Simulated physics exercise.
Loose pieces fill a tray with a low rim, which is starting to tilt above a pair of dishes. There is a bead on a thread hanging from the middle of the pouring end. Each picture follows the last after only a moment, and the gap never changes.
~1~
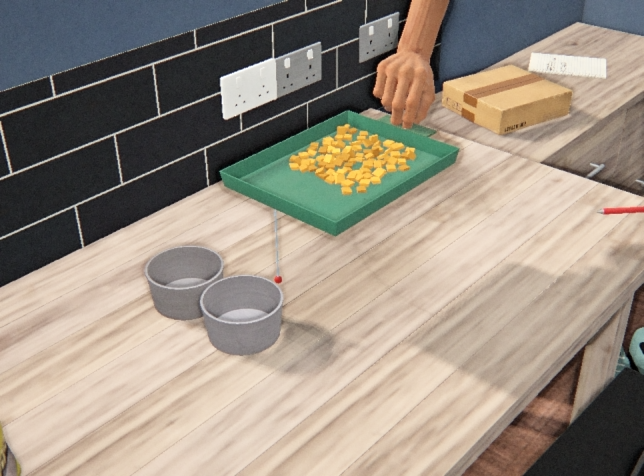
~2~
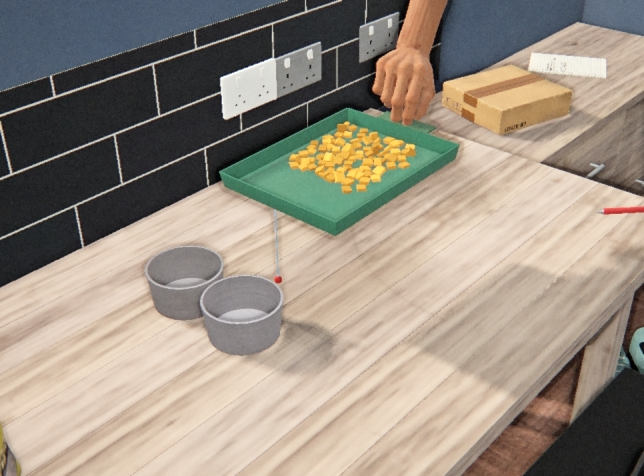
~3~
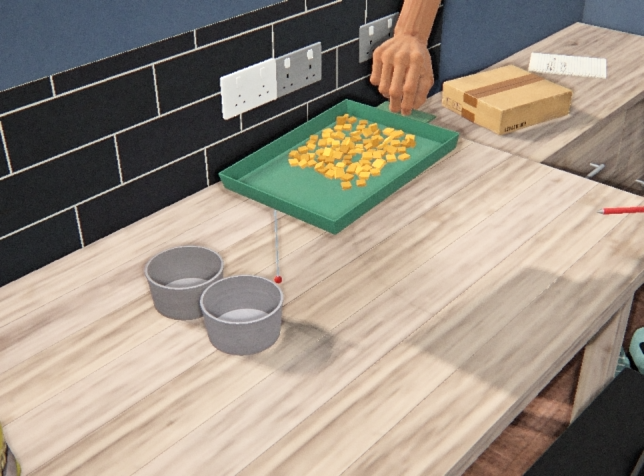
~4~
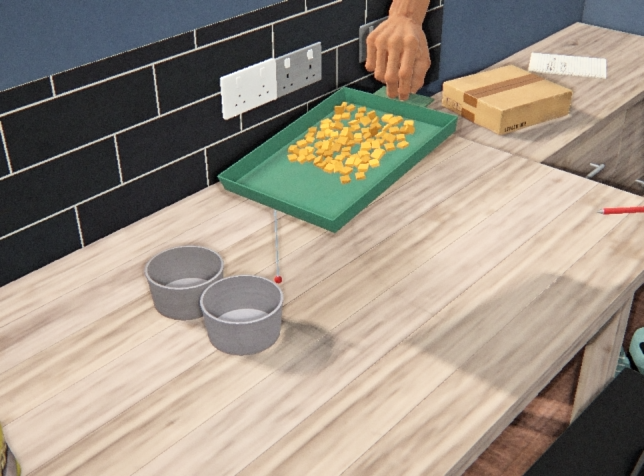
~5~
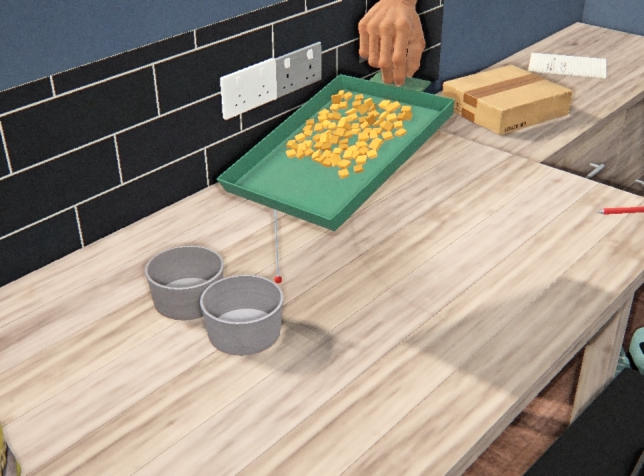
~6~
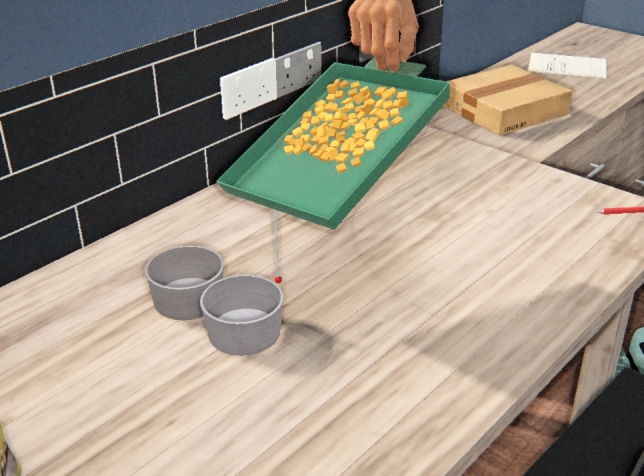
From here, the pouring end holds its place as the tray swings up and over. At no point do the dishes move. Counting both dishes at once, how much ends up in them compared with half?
Between them they hold more than half.
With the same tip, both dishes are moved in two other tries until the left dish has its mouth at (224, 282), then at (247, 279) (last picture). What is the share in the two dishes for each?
You'd get near 90 per cent and afterwards near 70 per cent.
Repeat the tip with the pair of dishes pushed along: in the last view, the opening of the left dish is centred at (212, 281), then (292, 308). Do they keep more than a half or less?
First try: A majority; second try: A minority.
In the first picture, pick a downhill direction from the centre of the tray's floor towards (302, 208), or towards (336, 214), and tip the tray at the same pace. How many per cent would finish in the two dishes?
30 per cent, then 0 per cent.
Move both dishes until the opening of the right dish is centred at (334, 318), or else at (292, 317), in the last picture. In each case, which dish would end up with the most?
Placement one: The left-positioned dish. Placement two: The left-positioned dish.
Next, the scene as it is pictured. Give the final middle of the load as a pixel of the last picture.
Roughly at (230, 316).
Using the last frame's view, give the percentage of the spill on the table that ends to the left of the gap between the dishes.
10 in a hundred, roughly.
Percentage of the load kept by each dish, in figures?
Per cent held at the end: Left dish 20, right dish 50.
Soon after the last picture, tray tipped steeply; nearly all on the tray; a stray few in the air.
A little later, tray tipped past a quarter turn; about two thirds on the tray; a small part in the right dish; a small part in the left dish; a small part outside both; a stray few in the air.
Later still, tray tipped past a quarter turn; about half in the right dish; about a quarter in the left dish; about a quarter outside both; a stray few in the air.
At rest, tray tipped past a quarter turn; about half in the right dish; about a quarter in the left dish; about a quarter outside both; a stray few in the air.
